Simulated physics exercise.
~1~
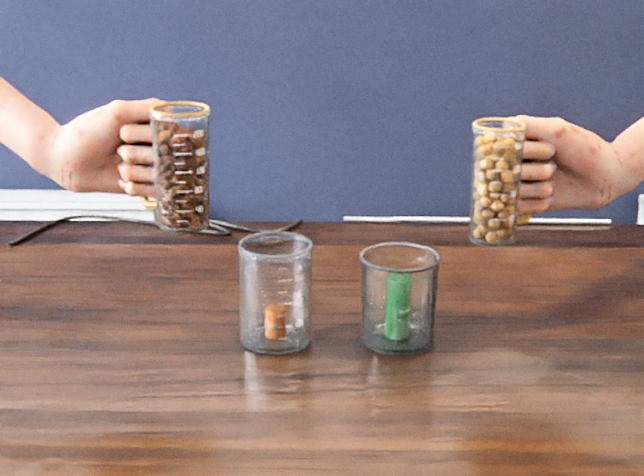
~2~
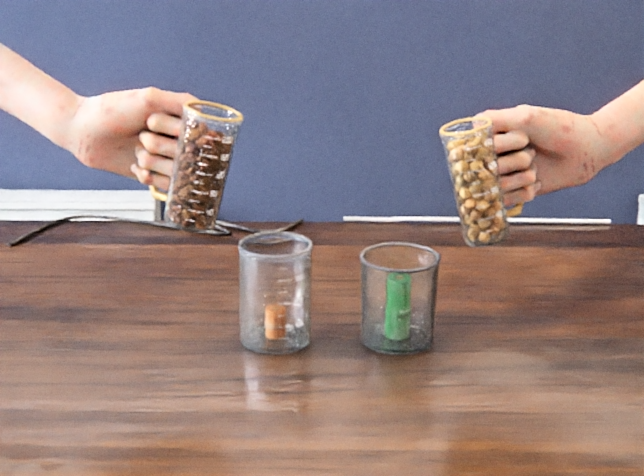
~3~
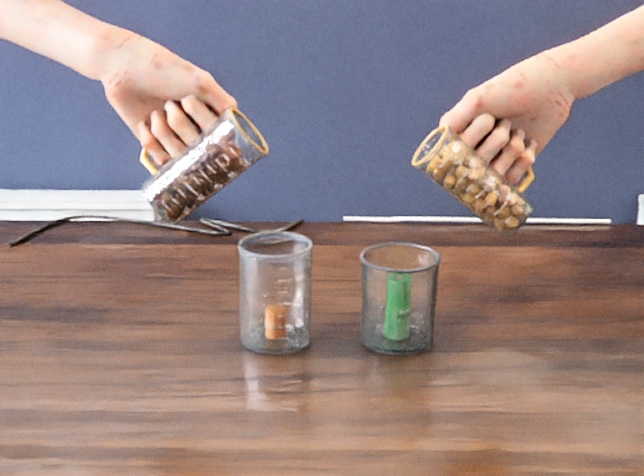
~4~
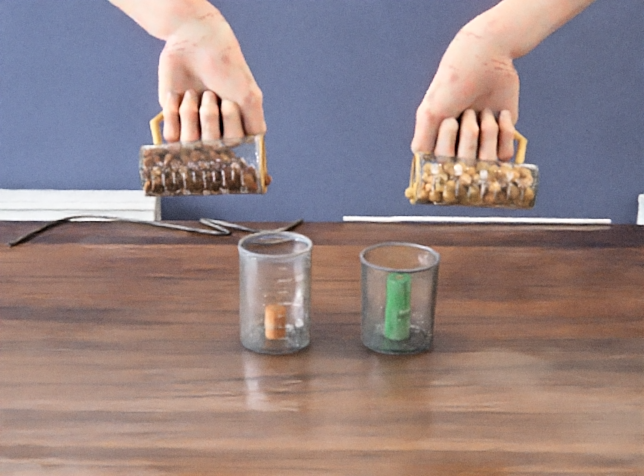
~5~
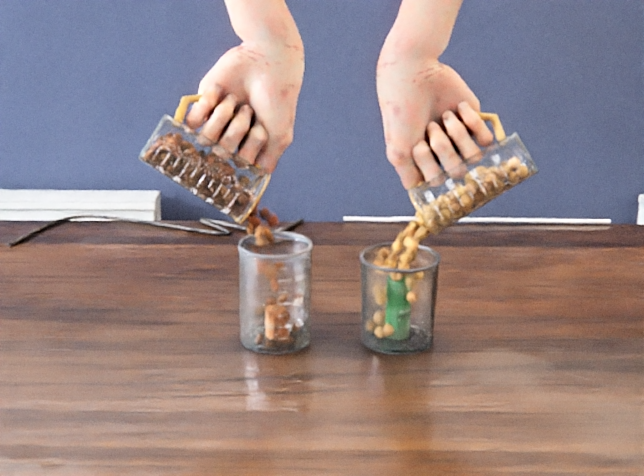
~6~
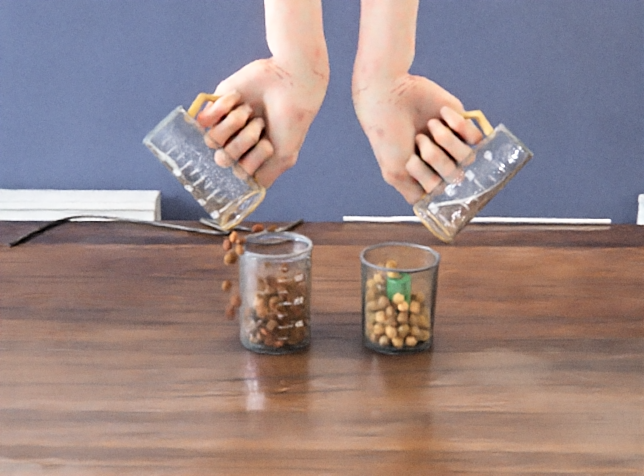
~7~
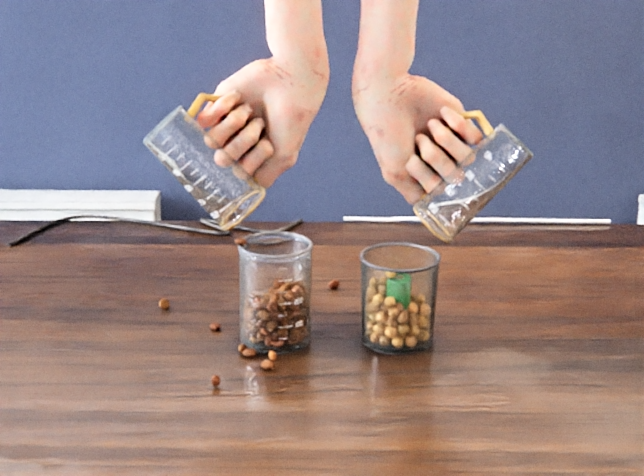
Two hands tipped cups of brown and tan nut-like pieces into a pair of clear glasses, burying the small orange object on the left while the green one on the right still showed, and a few brown pieces spilled onto the table.
